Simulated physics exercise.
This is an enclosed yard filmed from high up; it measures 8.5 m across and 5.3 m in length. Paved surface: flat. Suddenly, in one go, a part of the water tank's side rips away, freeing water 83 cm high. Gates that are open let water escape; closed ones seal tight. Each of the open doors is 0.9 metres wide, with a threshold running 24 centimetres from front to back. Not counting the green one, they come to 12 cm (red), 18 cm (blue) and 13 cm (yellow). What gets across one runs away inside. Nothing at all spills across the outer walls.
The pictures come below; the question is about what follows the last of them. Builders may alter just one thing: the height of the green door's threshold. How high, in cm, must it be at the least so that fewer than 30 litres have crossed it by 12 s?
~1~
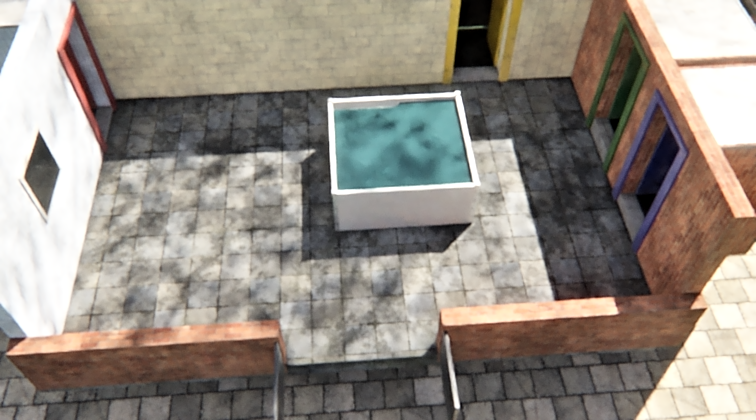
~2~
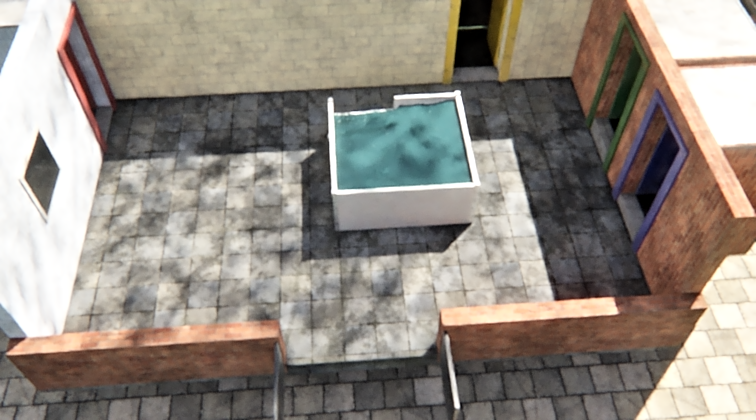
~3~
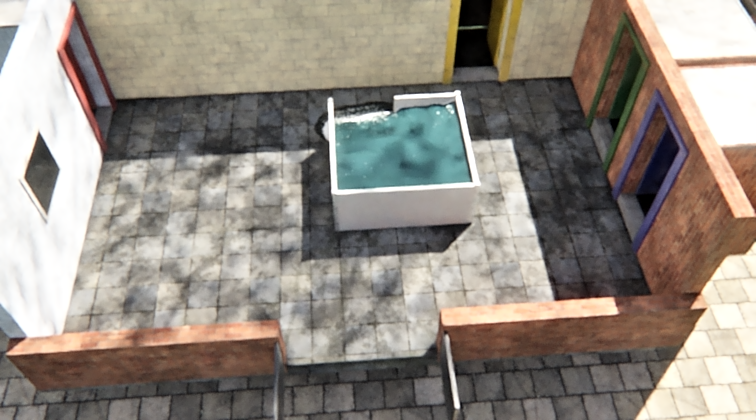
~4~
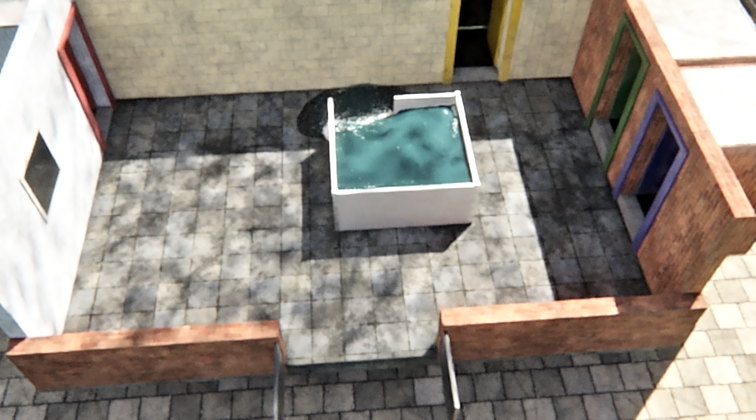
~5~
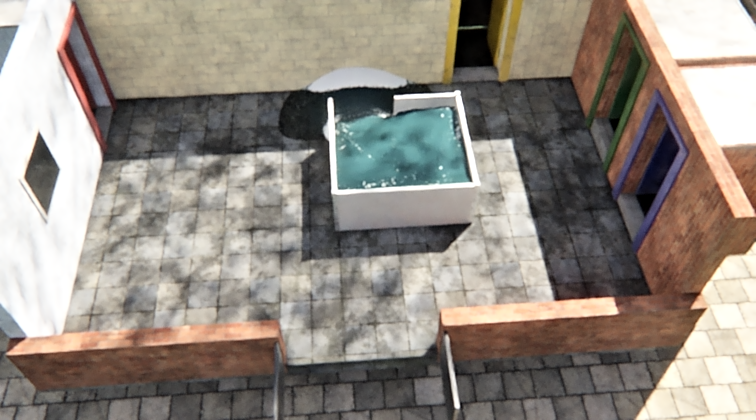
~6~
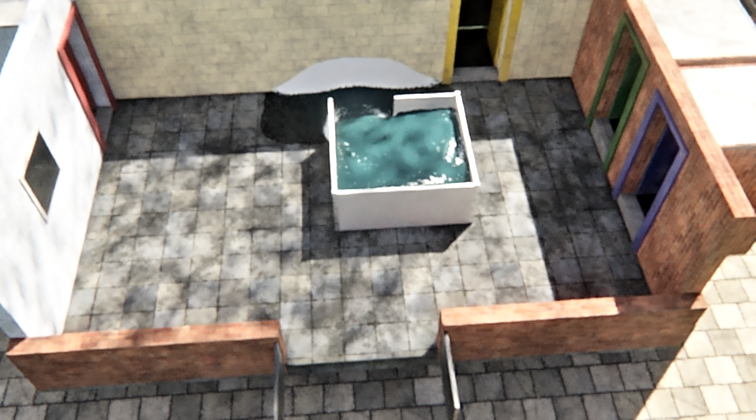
At least roughly 11.5 cm high.
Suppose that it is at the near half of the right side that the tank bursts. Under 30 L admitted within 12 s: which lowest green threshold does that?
I'd say close to 24 cm.
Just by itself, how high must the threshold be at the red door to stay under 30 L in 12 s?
At the red door you'd want roughly 25 cm.
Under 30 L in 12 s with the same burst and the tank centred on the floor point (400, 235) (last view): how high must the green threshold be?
Near 8.0 cm.
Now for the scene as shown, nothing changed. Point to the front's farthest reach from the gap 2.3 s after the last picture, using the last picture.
Lab note: Front tip approx. (74, 286).
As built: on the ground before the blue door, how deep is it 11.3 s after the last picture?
Some 10.0 centimetres.
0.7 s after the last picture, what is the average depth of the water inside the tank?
Around 54 cm on average.
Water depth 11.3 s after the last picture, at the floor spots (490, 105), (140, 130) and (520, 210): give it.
Going through the spots in order gives 4, 6 and 6 centimetres.
Then, 0.7 s after the last picture water covers 15 % of the floor, deepest (58 cm) near (352, 89); it has not reached the green door.
Then, 2.3 s after the last picture water covers 45 % of the floor, deepest (34 cm) near (361, 89); 20 cm at the green door, 0 litres in over its 27 cm threshold.
Then, 11.3 s after the last picture water covers 100 % of the floor, deepest (11 cm) near (649, 324); 5 cm at the green door, 0 litres in over its 27 cm threshold.
At the green door as built, the water peaked near 20 cm, 2.1 s after the last picture.
With a threshold of 9.5 cm, 52 litres would have come in within the 12 s; with 12.5 cm, 23 litres. So under 30 litres takes about 11.5 cm.
